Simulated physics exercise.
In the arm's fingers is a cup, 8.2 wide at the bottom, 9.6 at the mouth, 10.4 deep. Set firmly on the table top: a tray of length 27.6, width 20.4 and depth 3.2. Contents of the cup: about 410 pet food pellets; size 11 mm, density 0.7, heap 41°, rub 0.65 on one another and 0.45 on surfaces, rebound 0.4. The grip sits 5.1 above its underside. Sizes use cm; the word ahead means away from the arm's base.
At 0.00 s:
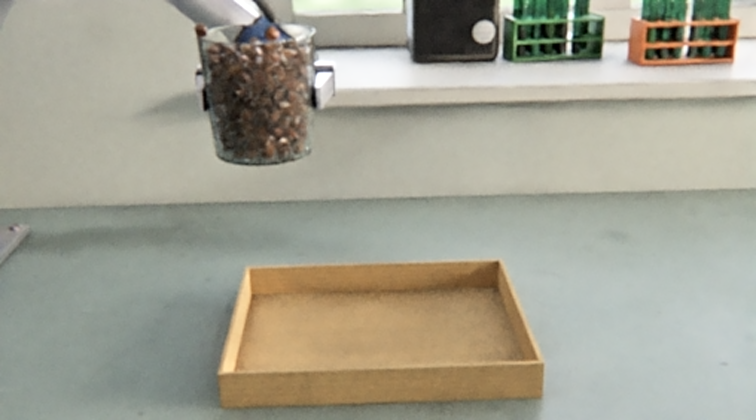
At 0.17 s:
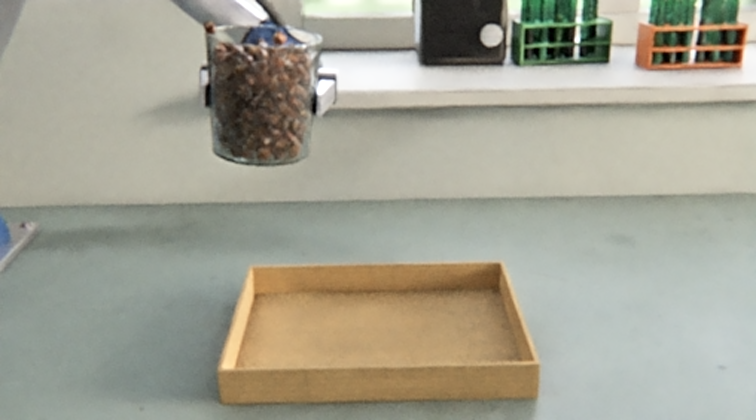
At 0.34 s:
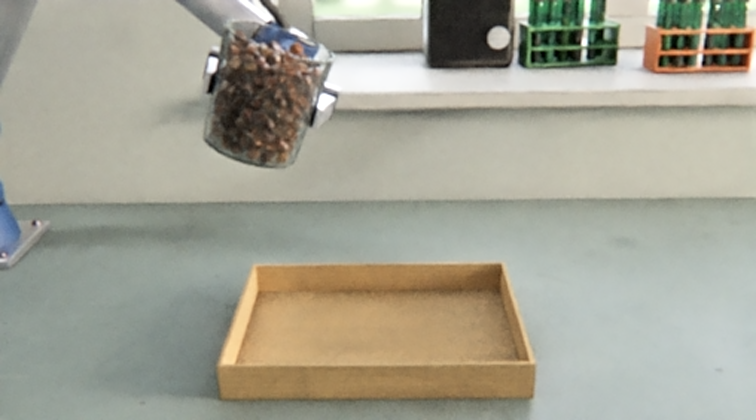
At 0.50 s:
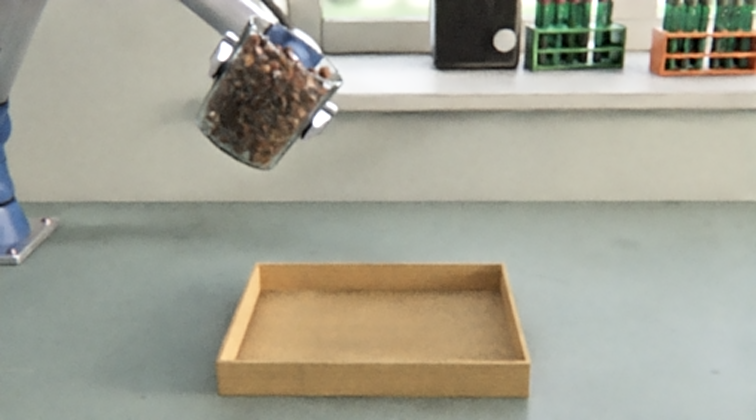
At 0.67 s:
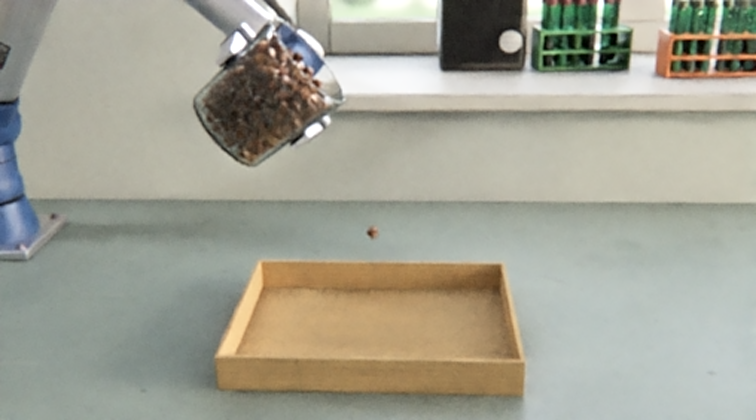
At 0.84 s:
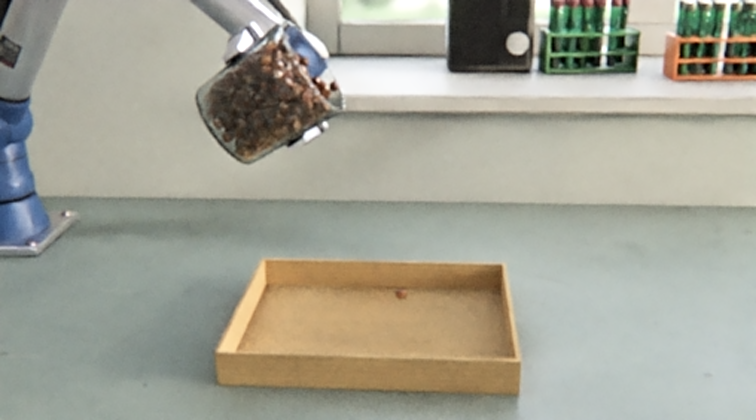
A robot arm tilts a clear cup of brown pellets, and one drops into the tray.
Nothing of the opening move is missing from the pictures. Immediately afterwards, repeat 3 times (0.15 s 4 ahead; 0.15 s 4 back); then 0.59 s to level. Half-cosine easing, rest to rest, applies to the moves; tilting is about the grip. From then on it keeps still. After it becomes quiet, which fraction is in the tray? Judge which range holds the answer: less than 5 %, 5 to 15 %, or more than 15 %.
The range is 5 to 15 %.
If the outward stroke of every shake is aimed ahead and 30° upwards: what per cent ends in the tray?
You'd expect near 20 percent of it there.
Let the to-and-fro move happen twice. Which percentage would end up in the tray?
That change gives some 10 percent.
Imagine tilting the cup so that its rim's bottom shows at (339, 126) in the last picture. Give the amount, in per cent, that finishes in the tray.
Result: Approximately 35 %.
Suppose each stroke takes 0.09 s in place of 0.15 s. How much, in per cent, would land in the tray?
30 %.
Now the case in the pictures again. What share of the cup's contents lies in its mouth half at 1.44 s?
I'd say close to 45 per cent.
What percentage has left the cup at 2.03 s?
Share gone by then: Near 10 %.
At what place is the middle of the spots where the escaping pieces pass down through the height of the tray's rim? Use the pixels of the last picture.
Check roughly (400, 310) in the last picture.
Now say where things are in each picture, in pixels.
Cup middle at (261, 95), level; upper third of the load around (258, 65), from x 200 to 305, top at y 30; 407 in the cup, in the first picture.
Cup middle at (263, 97), tilted 5° forward; upper third of the load around (262, 68), from x 210 to 310, top at y 30, in the second picture.
Cup middle at (264, 97), tilted 19° forward; upper third of the load around (264, 70), from x 215 to 315, top at y 40, in the third picture.
Cup middle at (265, 98), tilted 37° forward; upper third of the load around (266, 73), from x 210 to 325, top at y 40, in the fourth picture.
Cup middle at (266, 97), tilted 51° forward; upper third of the load around (267, 73), from x 210 to 370, top at y 40; 406 in the cup, 1 in flight or on a rim, in the fifth picture.
Cup middle at (268, 97), tilted 56° forward; upper third of the load around (267, 74), from x 210 to 400, top at y 45; 406 in the cup, 1 in the tray, in the sixth picture.
By 1.44 s, tilted 56° forward, highest piece 28 above the table; 373 in the cup, 18 in the tray, 16 in flight or on a rim.
By 2.03 s, tilted 28° forward, highest piece 29 above the table; 364 in the cup, 43 in the tray.
By 2.53 s, level, highest piece 31 above the table; 364 in the cup, 43 in the tray.
By 3.58 s, level, highest piece 31 above the table; 364 in the cup, 43 in the tray.
Final count, 364 in the cup, 43 in the tray. That is 11 % in the tray.
